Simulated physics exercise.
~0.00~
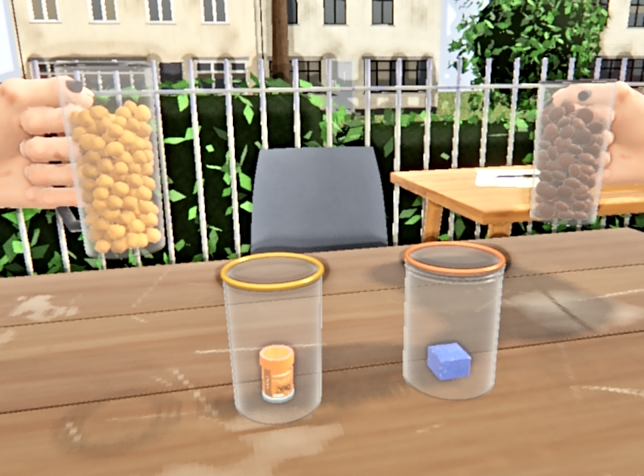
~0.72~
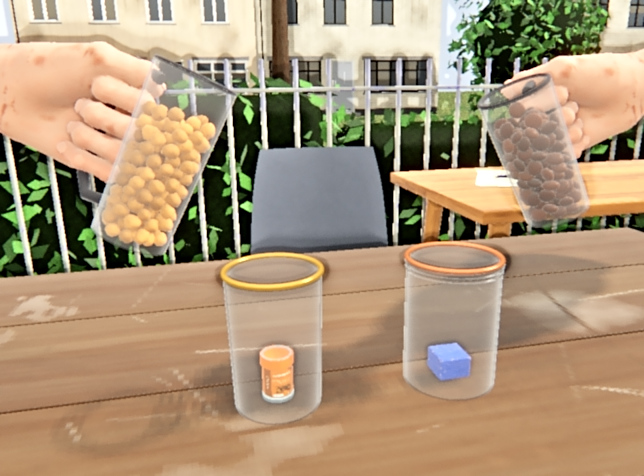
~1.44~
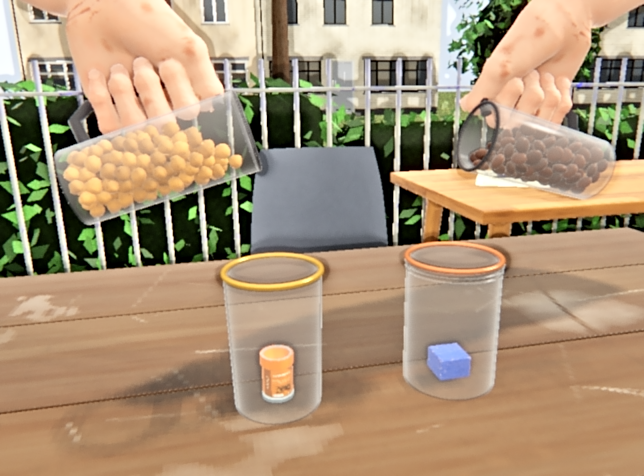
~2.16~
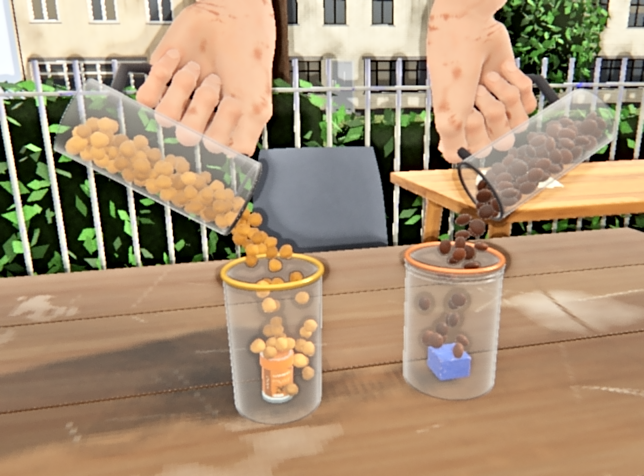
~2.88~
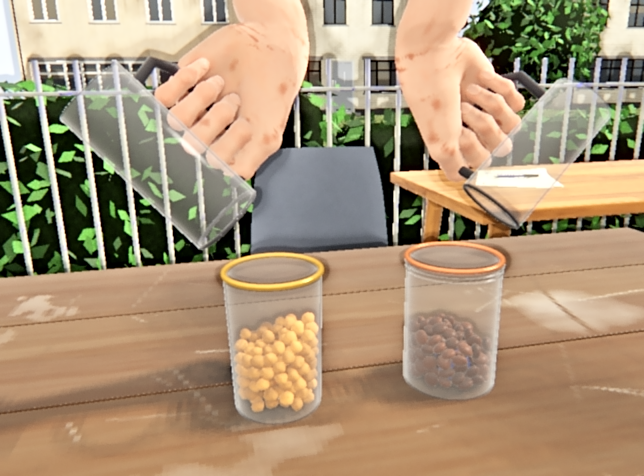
To begin with, two hands hold up clear cups, the left one full of orange balls and the right one full of dark brown balls, above a wooden table. Below them stand two clear containers, one with a small orange jar inside and the other with a blue block. The hands tip the cups inward until they lie on their sides, with nothing falling yet. Then they tilt further, and the balls tumble down around the jar and the block. At the end both cups are empty, each container is about half full, and both objects are buried from view.
